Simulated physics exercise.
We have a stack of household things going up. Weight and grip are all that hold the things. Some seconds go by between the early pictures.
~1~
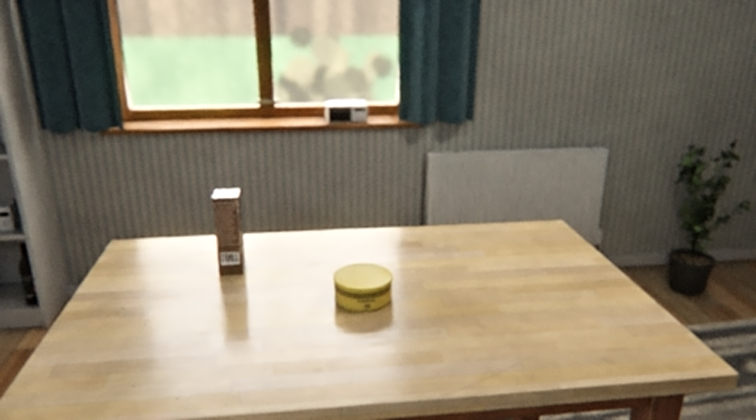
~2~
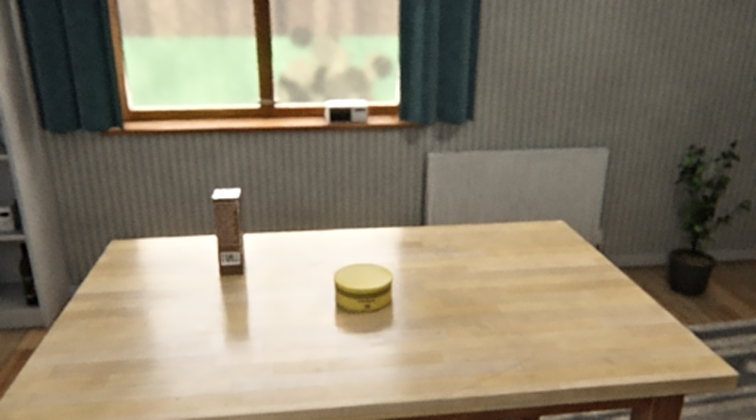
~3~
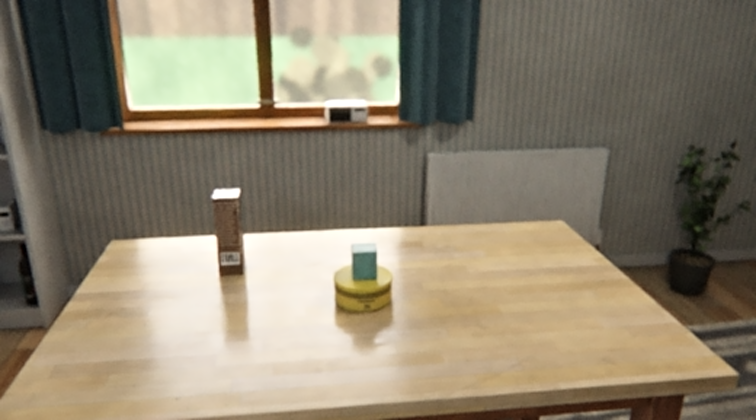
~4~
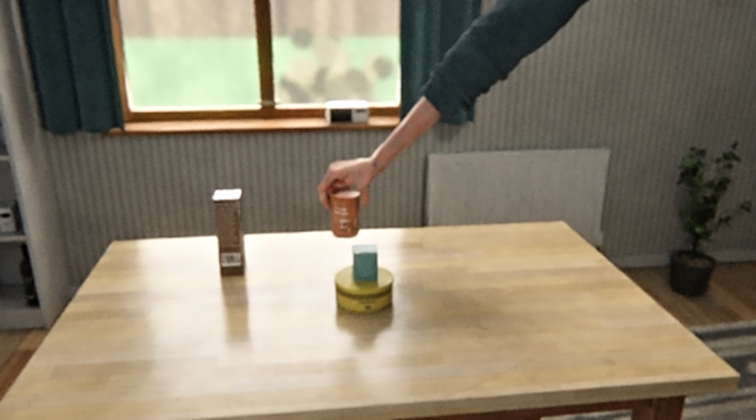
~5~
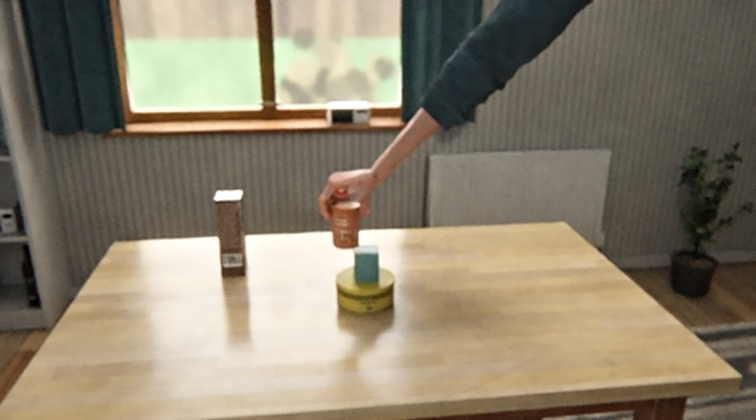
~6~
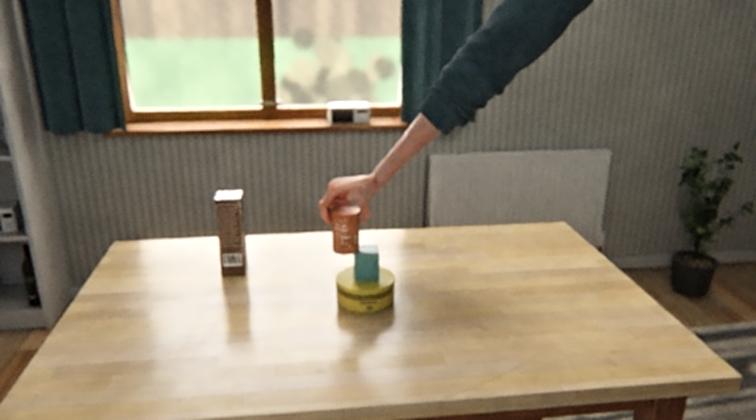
In this clip, a brown carton and a yellow tub stand on a wooden table, a turquoise block appears on the tub, and then a hand holding an orange tin lowers it slightly just above the block.
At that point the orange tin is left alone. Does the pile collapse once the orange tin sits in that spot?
Yes, it collapses.
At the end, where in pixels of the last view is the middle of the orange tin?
Close to pixel (257, 292).
Then, 0.40 s past the last view, orange tin now fallen.
Then, 0.60 s past the last view, things are still on the move.
Finally, fallen, orange tin; the other 3 still in place. Final places as the last picture's camera would see them, orange tin near (256, 292). The pile loses its balance.
